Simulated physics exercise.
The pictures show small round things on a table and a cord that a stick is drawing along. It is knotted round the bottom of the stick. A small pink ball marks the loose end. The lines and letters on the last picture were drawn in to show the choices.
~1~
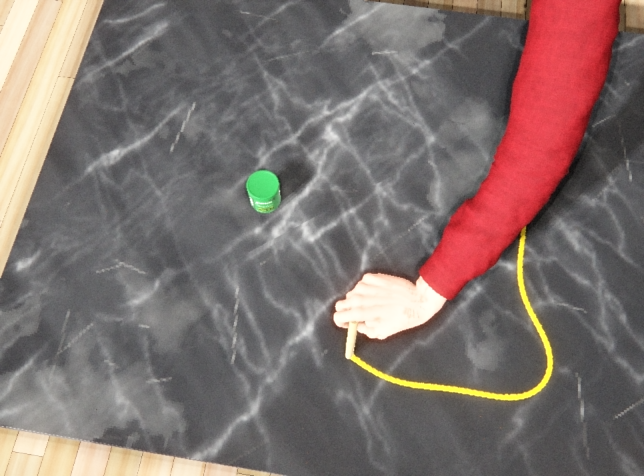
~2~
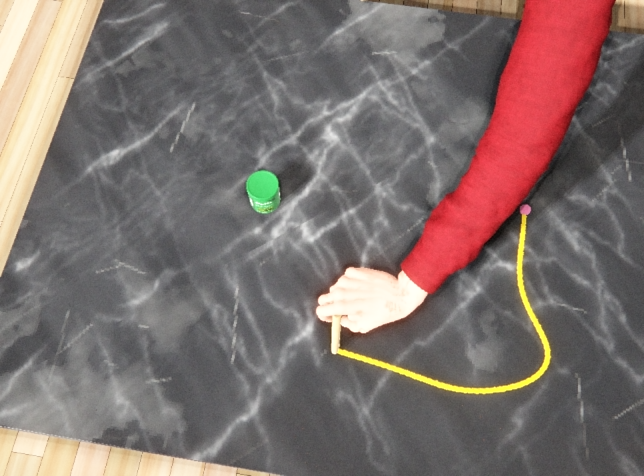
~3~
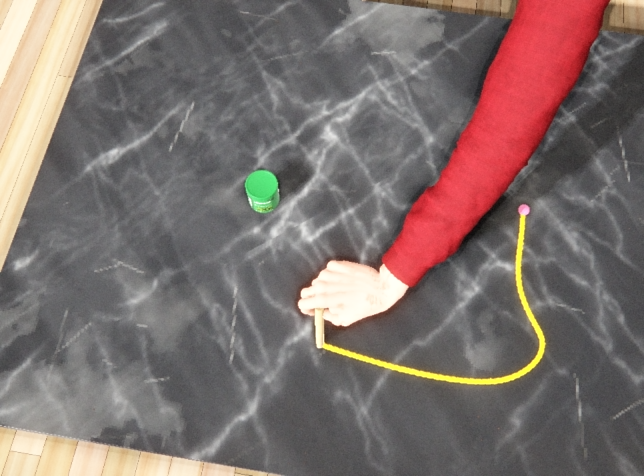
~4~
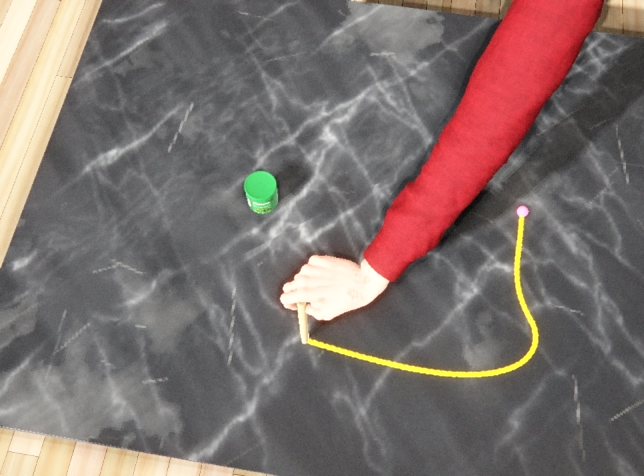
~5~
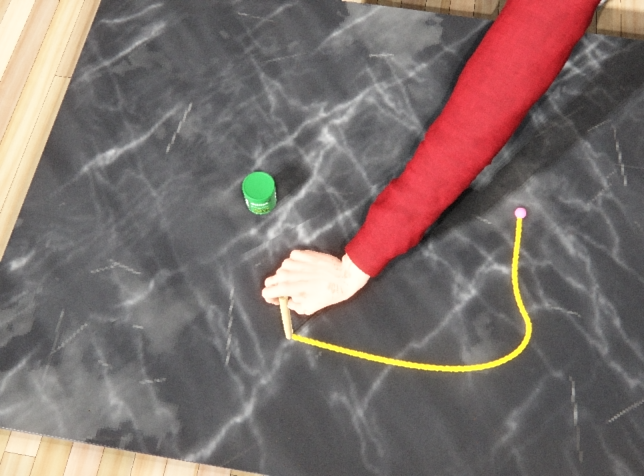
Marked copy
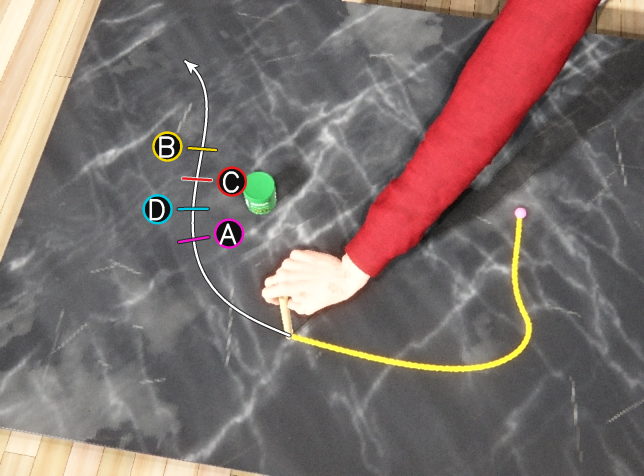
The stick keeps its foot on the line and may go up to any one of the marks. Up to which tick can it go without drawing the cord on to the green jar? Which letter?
As far as tick C.
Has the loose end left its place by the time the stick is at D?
Yes.
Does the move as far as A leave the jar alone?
Yes.
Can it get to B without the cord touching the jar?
No.
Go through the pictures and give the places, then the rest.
The first picture shows green jar (264, 192).
The second picture shows green jar (264, 193); free end (525, 210).
The third picture shows green jar (263, 192); free end (524, 210).
The fourth picture shows green jar (262, 193); free end (523, 211).
The fifth picture shows green jar (260, 194); free end (521, 213).
On the marked copy, A at (194, 240); B at (202, 149); C at (197, 179); D at (193, 209); the route from (289, 336) via (194, 199) to (185, 61).
Taking C. A third of the way, foot of the stick (223, 299), middle of the cord (414, 329), free end (521, 214).
Two thirds of the way, foot of the stick (193, 236), middle of the cord (368, 298), free end (519, 229).
When it is over, foot of the stick (197, 180), middle of the cord (345, 275), free end (513, 240); nothing has been touched.
As for the rest, A is safe but short; B brings the cord against the jar; D is safe but short.
